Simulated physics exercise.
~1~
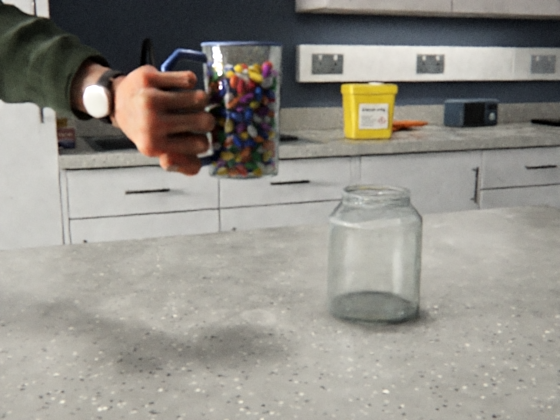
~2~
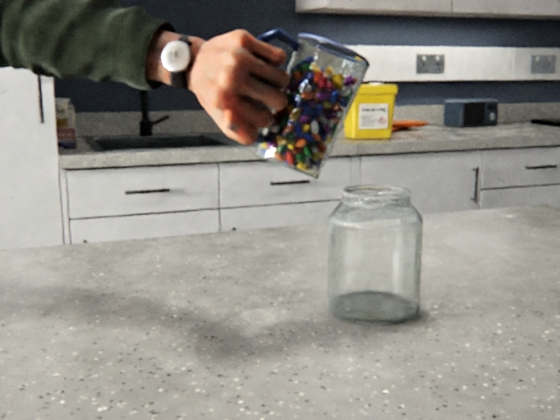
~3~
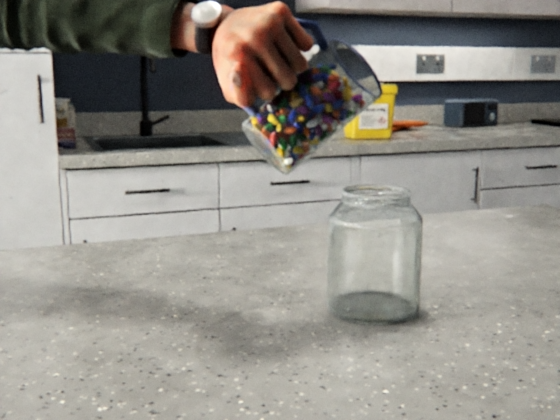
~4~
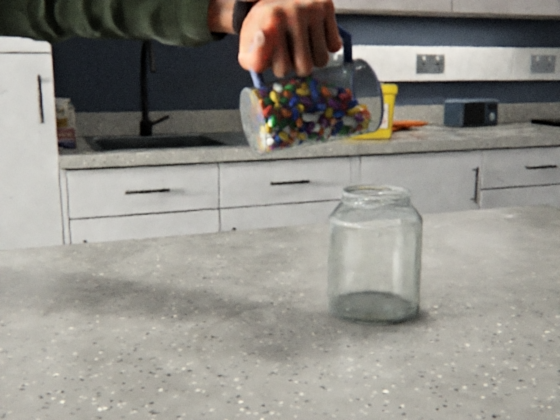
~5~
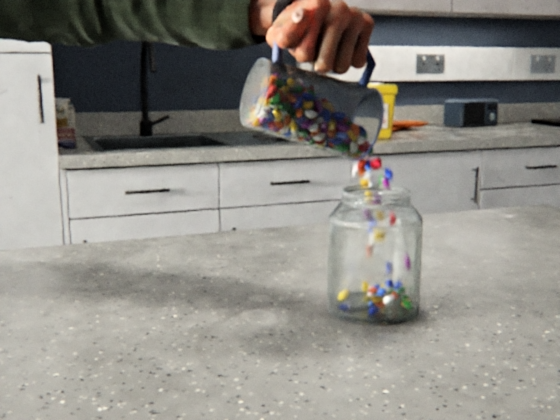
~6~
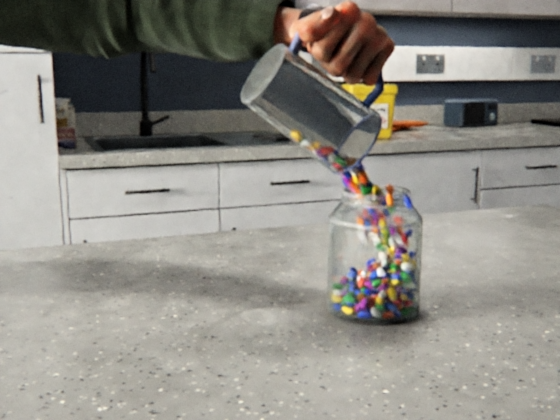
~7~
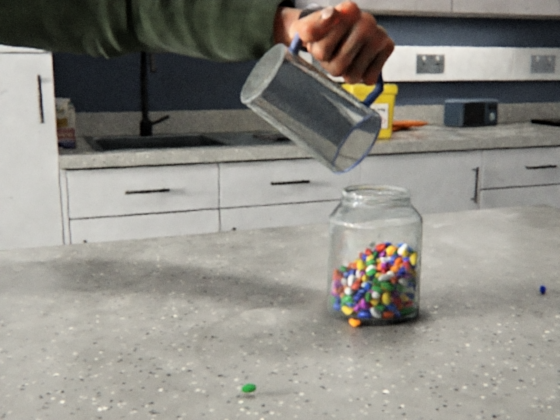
A hand tips colourful jelly beans from a clear cup into a glass jar, scattering a couple.
